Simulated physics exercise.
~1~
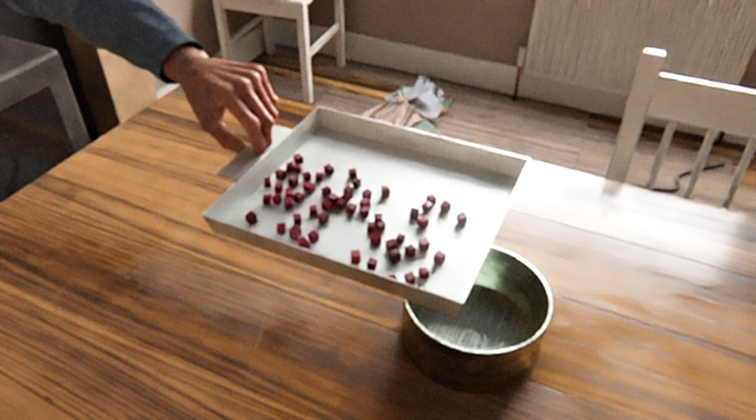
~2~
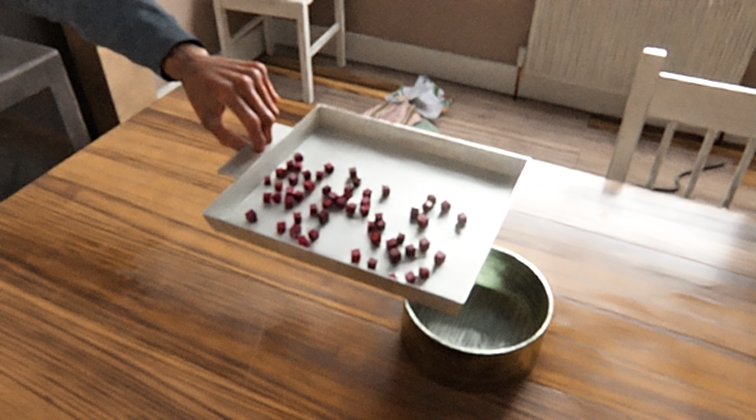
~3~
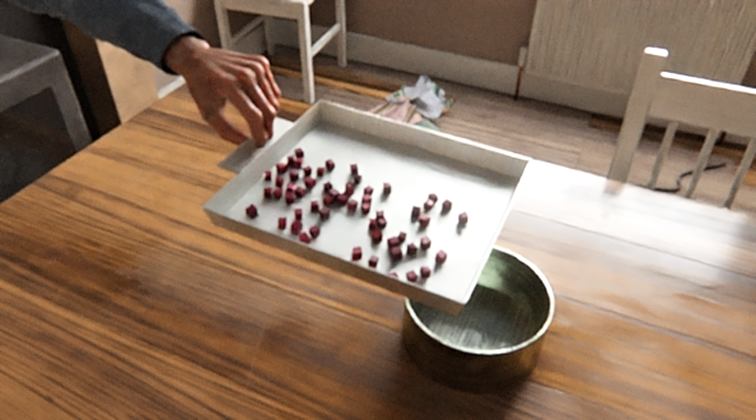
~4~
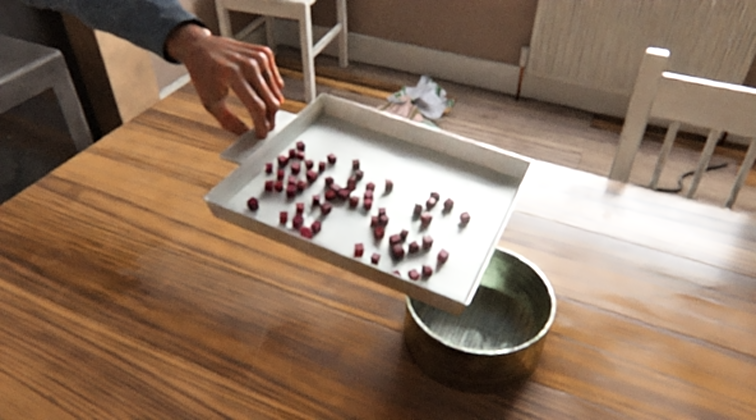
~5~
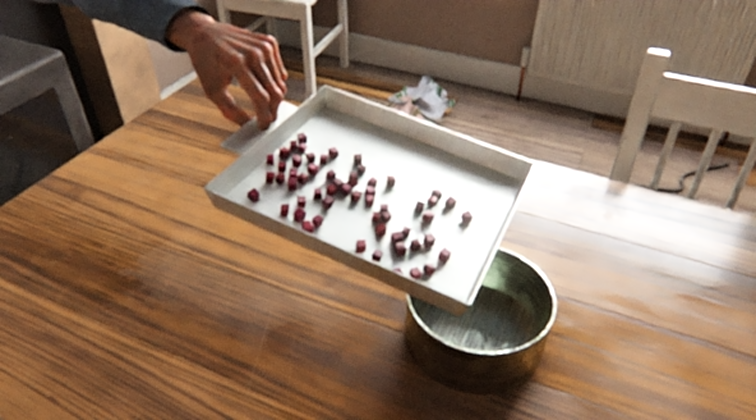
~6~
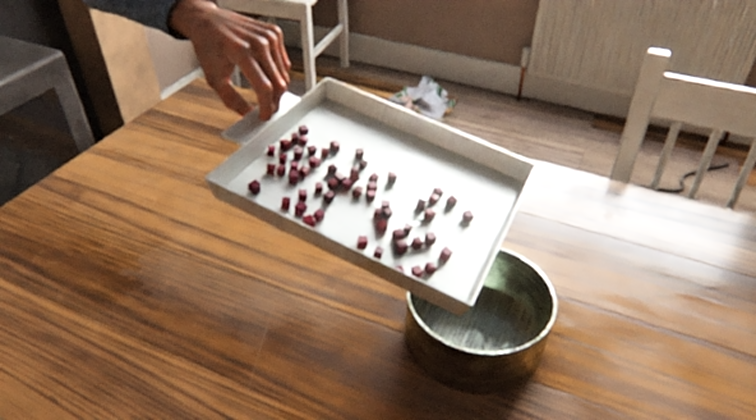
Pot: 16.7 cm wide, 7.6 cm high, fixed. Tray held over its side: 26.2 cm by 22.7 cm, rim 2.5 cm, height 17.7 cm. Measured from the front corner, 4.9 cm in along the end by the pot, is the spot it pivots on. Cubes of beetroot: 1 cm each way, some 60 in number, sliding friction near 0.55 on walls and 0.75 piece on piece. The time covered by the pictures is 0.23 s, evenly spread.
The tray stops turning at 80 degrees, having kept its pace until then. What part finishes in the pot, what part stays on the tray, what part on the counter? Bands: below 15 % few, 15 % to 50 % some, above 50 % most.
Result: Pot: Few, tray: Most, counter: Some.
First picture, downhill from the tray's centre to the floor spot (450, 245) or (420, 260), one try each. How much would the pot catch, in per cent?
That would be close to 0 per cent and then close to 0 per cent.
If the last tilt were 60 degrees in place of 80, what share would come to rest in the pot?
I'd expect some 15 per cent in the pot.
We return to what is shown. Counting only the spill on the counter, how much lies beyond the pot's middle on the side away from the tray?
Around 100 in a hundred.
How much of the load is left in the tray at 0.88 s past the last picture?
Some 80 per cent of the load.
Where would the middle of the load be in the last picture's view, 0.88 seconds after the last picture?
Close to pixel (501, 240).
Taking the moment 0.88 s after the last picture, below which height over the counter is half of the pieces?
I'd put it near 18 cm.
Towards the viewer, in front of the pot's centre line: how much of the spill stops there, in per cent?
About 20 percent of the spill.
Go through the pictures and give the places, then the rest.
The first frame shows tray tilt 0 degrees, front corners at (210, 213) and (458, 296); middle of the pieces at (352, 209); pot at (477, 293).
The second frame shows tray tilt 1 degrees, front corners at (210, 211) and (458, 296); middle of the pieces at (352, 208).
The third frame shows tray tilt 2 degrees, front corners at (211, 205) and (460, 296); middle of the pieces at (353, 205).
The fourth frame shows tray tilt 5 degrees, front corners at (212, 197) and (463, 297), lowest corner right back; middle of the pieces at (355, 201).
The fifth frame shows tray tilt 8 degrees, front corners at (213, 187) and (466, 297), lowest corner right back; middle of the pieces at (357, 196).
The sixth frame shows tray tilt 10 degrees, front corners at (214, 177) and (467, 298), lowest corner right back; middle of the pieces at (358, 191); pot at (481, 294).
Then, 0.53 s after the last picture, tilt 44 degrees; the tray holds 100 %, the pot 0 %.
Then, 0.88 s after the last picture, tilt 66 degrees; the tray holds 80 %, the pot 0 %.
Then, 1.32 s after the last picture, tilt 80 degrees; the tray holds 75 %, the pot 5 %.
In the end, pot 5 %, tray 75 %, counter 20 %.
